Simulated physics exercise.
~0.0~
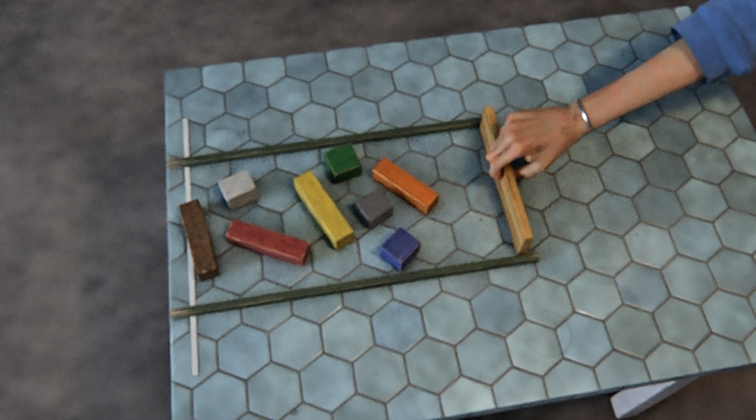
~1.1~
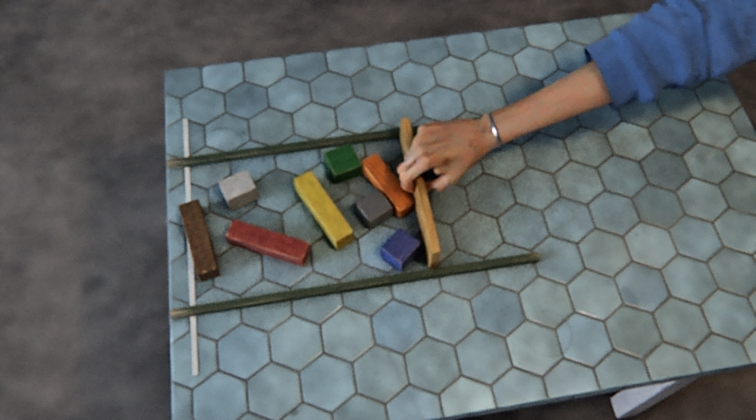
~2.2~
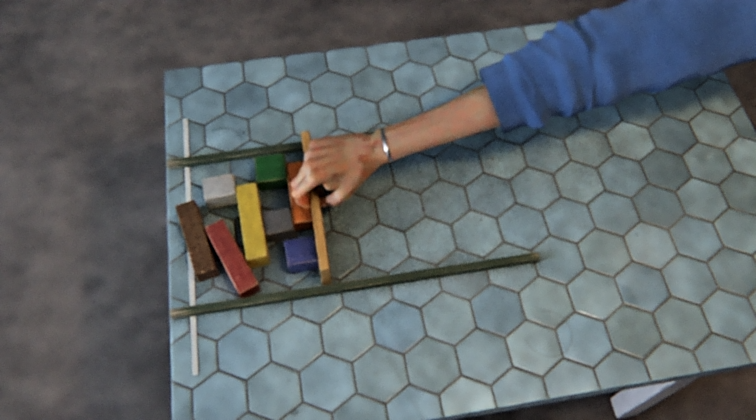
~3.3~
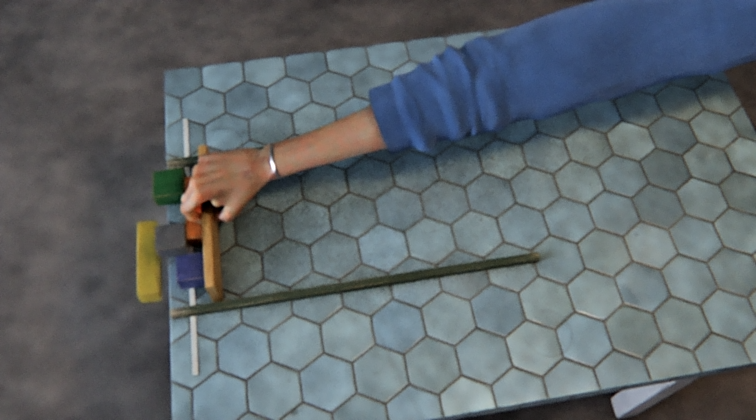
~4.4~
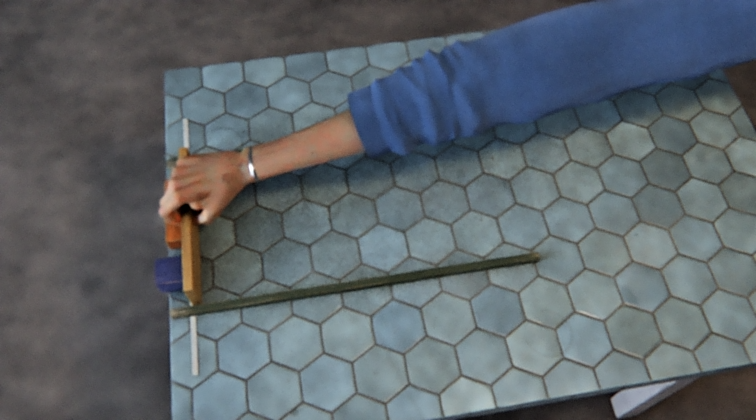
A hand pushed a wooden board left across a blue tiled table, sweeping colourful blocks and bars between two thin rails until most dropped off the edge, and it ended at the white tape with the orange and blue pieces still there.
